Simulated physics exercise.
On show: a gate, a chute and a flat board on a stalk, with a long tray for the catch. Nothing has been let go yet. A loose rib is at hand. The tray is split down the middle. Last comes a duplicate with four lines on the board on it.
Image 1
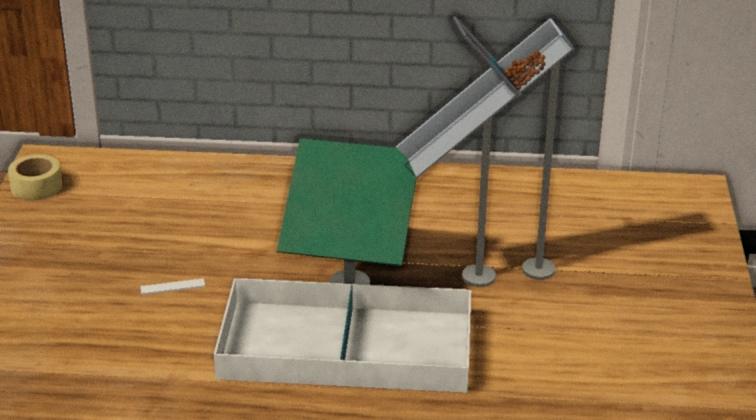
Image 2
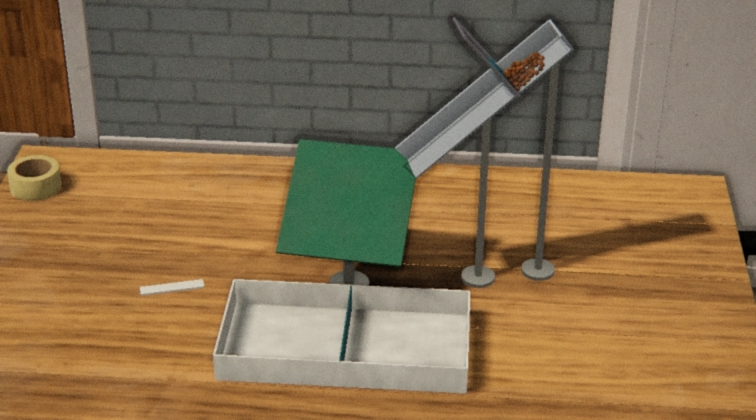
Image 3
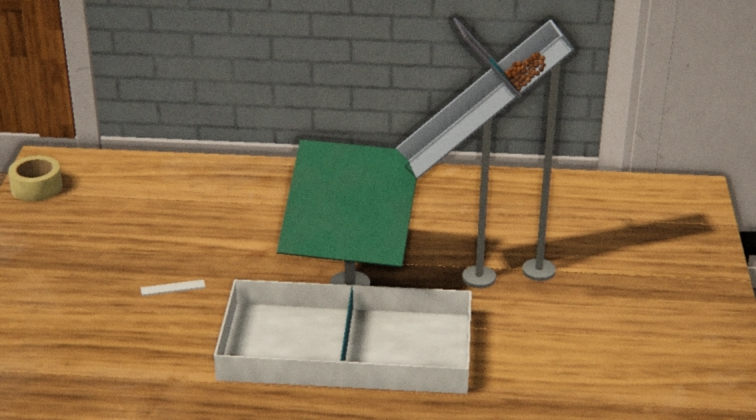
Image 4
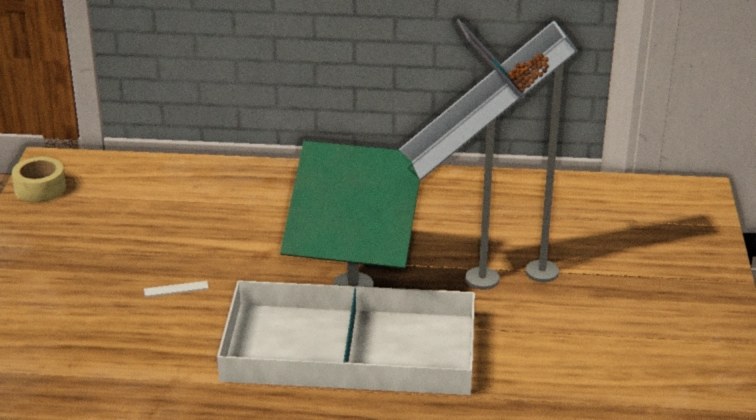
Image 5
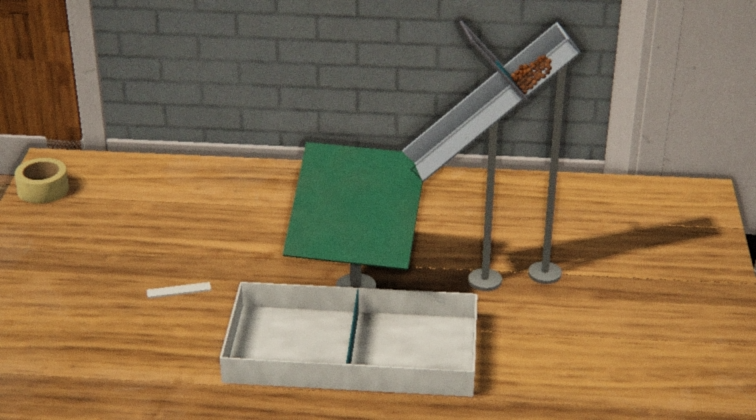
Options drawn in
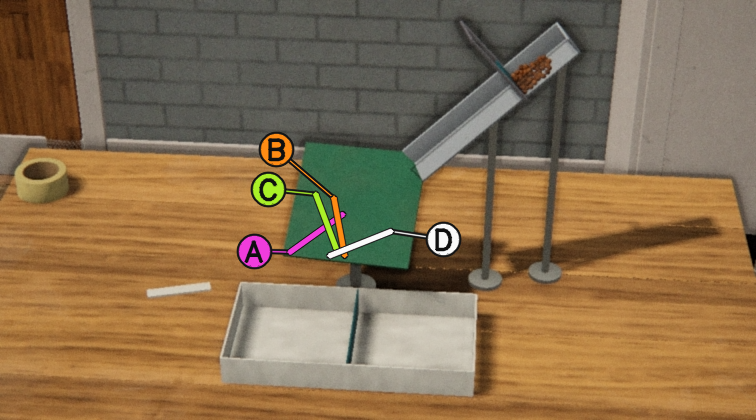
We see orange-brown balls resting behind a closed gate in a sloping grey chute, beside a tilted green board and a divided white tray on a wooden table. Nothing in the setup moves; only the view shifts very slightly.
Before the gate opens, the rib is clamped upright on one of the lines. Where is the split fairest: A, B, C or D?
B beats the others.
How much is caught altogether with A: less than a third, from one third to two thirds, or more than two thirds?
Line A gives more than two thirds.
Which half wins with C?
The left half.
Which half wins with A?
The left half.
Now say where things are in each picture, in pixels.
The first picture shows load behind the gate (519, 71), cereal balls; lip of the chute (413, 168), sloping fairly steeply.
The second picture shows middle of the board (349, 201), tilted fairly steeply; middle of its low edge (338, 259); of its high edge (359, 145).
The third picture shows front corners of the tray (215, 355) and (468, 369); front end of its middle wall (341, 362); gate still shut (497, 69).
The fourth picture shows middle of the load (522, 74); lip (416, 171).
The fifth picture shows middle of the load (525, 75); lip (419, 172).
On the marked copy, line A from (342, 214) to (290, 252); line B from (333, 198) to (344, 255); line C from (315, 194) to (336, 248); line D from (391, 231) to (329, 255).
With A, of what is caught, almost all in the left half, just a few in the right.
With B, of what is caught, roughly half in the left half, roughly half in the right.
With C, of what is caught, the larger part in the left half, about a tenth in the right.
With D, of what is caught, every piece in the left half, not one piece in the right.
